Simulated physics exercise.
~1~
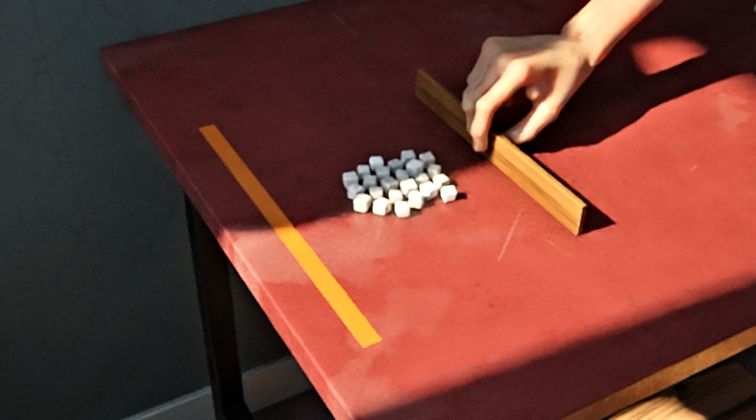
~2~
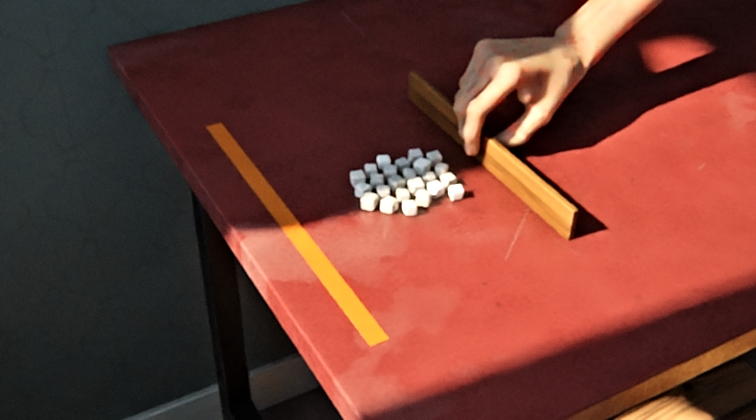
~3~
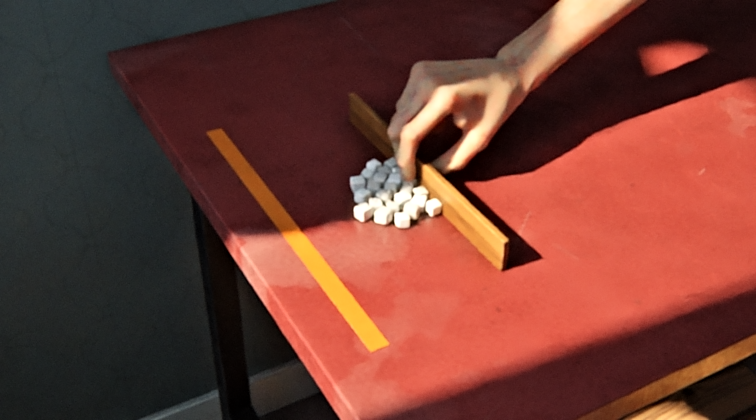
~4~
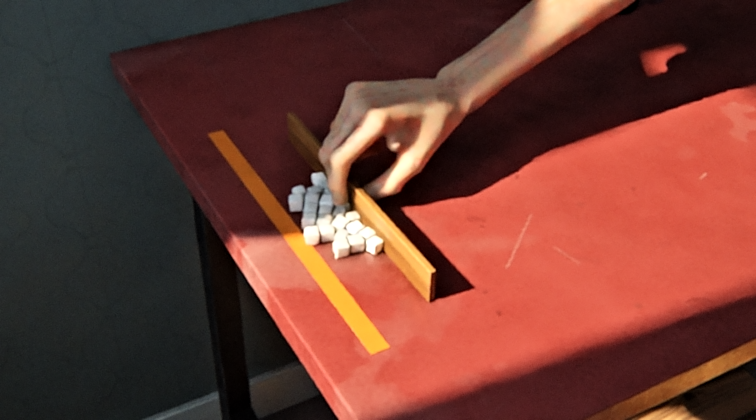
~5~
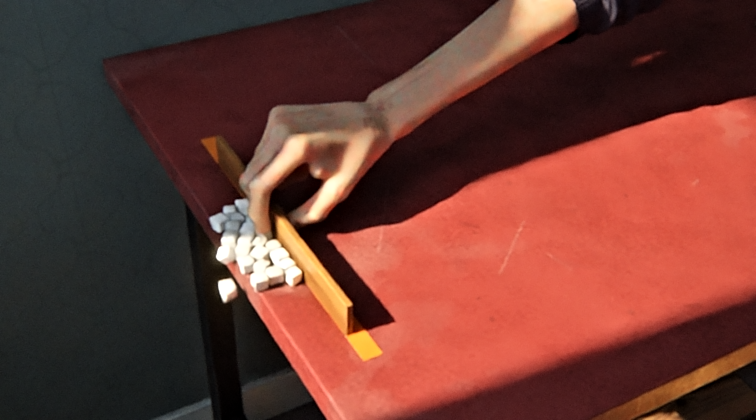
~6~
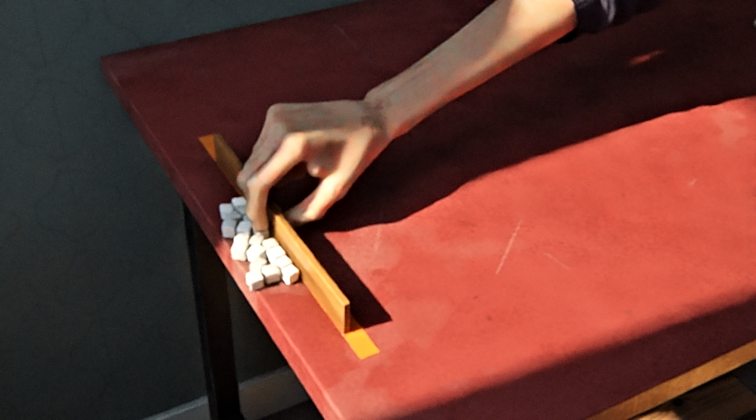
A dark red table fills the view, seen from above at an angle by a slightly swaying camera, with sunlight and shadow across it and a dark wall to the left. A strip of orange tape lies near the table's left edge, and a loose heap of small whitish cubes sits between it and an upright wooden strip held by a hand. The hand slides the wood left, gathering the cubes and pushing them across the tape. The wood stops on the tape as a cube drops past the edge. Most of the cubes remain bunched on the table at its rim, the hand still holding the wood.
